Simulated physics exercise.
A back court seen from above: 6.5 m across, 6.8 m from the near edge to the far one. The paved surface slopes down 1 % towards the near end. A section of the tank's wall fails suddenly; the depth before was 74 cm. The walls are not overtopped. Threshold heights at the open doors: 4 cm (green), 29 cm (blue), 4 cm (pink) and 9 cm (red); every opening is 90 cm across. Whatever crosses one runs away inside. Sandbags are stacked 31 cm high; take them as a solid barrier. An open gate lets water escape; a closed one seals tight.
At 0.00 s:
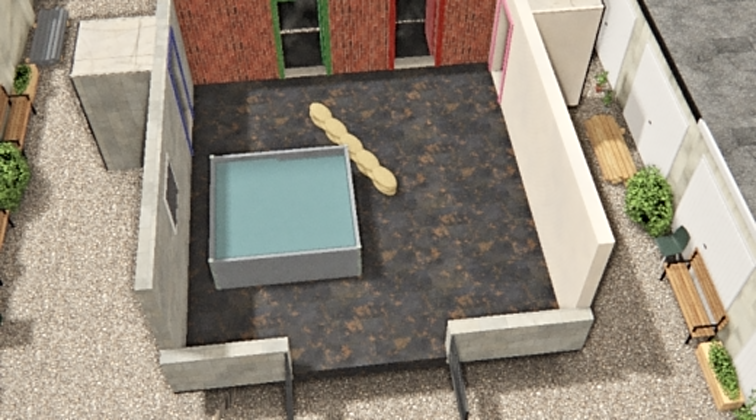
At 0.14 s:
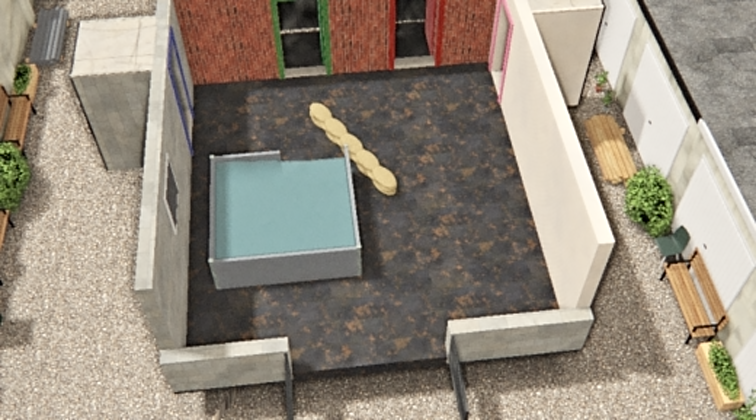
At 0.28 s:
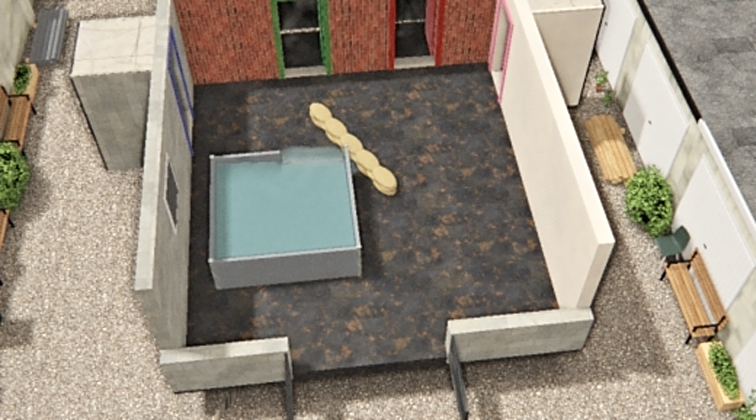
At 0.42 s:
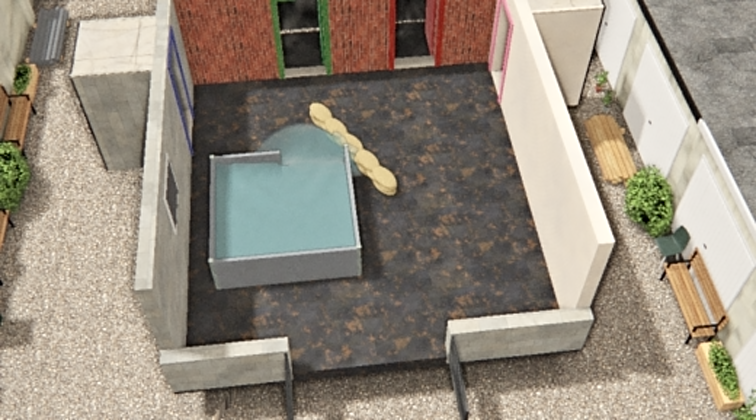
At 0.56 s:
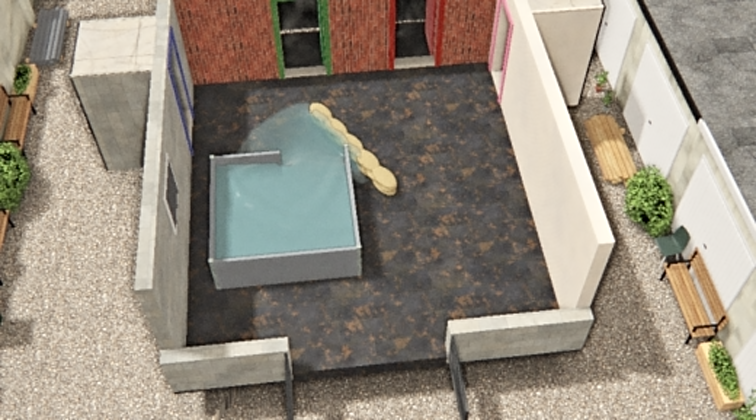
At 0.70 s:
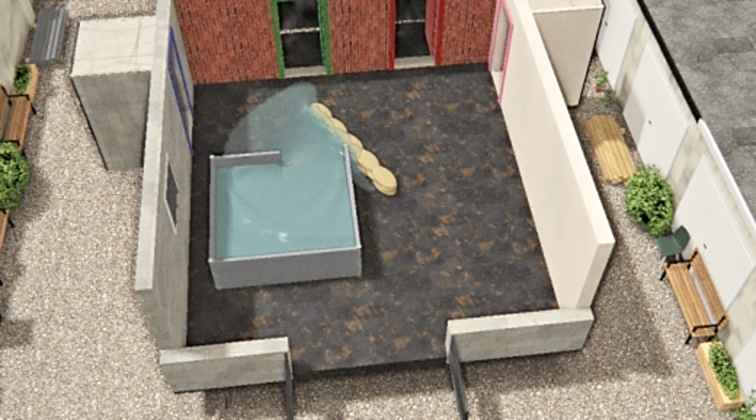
To begin with, a square grey tank of still, blue-green water stands on a dark paved court beside a row of pale sandbags. A section of its far wall gives way, and water pours out through the gap, fanning across the paving towards the brick wall and spreading against the sandbags.
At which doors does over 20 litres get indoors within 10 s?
The water let in: At the green door it exceeds the limit; at the blue door it keeps below the limit; at the pink door it exceeds the limit; at the red door it does not reach the limit.
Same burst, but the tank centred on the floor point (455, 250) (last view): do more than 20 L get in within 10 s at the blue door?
Against that limit: Blue below.
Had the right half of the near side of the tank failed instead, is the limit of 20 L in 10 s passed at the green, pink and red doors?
Then: Green below, pink not over, red below.
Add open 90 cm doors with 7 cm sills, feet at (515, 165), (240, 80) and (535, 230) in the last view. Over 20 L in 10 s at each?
In turn: Not over, over, not over.
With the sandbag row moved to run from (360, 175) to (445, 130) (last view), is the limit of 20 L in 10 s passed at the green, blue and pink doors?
Then: Green above, blue not over, pink above.
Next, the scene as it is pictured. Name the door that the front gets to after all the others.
It is the pink one.
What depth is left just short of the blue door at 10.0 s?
About 12.0 cm.
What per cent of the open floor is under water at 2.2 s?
Near 40 per cent is wet.
After 1.4 s water covers 25 % of the floor and is deepest (60 cm) near (346, 158); green door 3 cm at the sill, 36 L in, blue door 4 cm at the sill, 0 L in, pink door not reached, red door not reached.
After 2.2 s water covers 40 % of the floor and is deepest (52 cm) near (203, 88); green door 12 cm at the sill, 109 L in, blue door 22 cm at the sill, 0 L in, pink door not reached, red door not reached.
After 3.5 s water covers 45 % of the floor and is deepest (34 cm) near (346, 158); green door 15 cm at the sill, 224 L in, blue door 28 cm at the sill, 2 L in, pink door 2 cm at the sill, 0 L in, red door 5 cm at the sill, 0 L in.
After 6.0 s water covers 75 % of the floor and is deepest (28 cm) near (186, 371); green door 13 cm at the sill, 368 L in, blue door 20 cm at the sill, 3 L in, pink door 7 cm at the sill, 9 L in, red door 3 cm at the sill, 0 L in.
After 10.0 s water covers 95 % of the floor and is deepest (18 cm) near (517, 336); green door 10 cm at the sill, 497 L in, blue door 12 cm at the sill, 3 L in, pink door 8 cm at the sill, 68 L in, red door 2 cm at the sill, 0 L in.
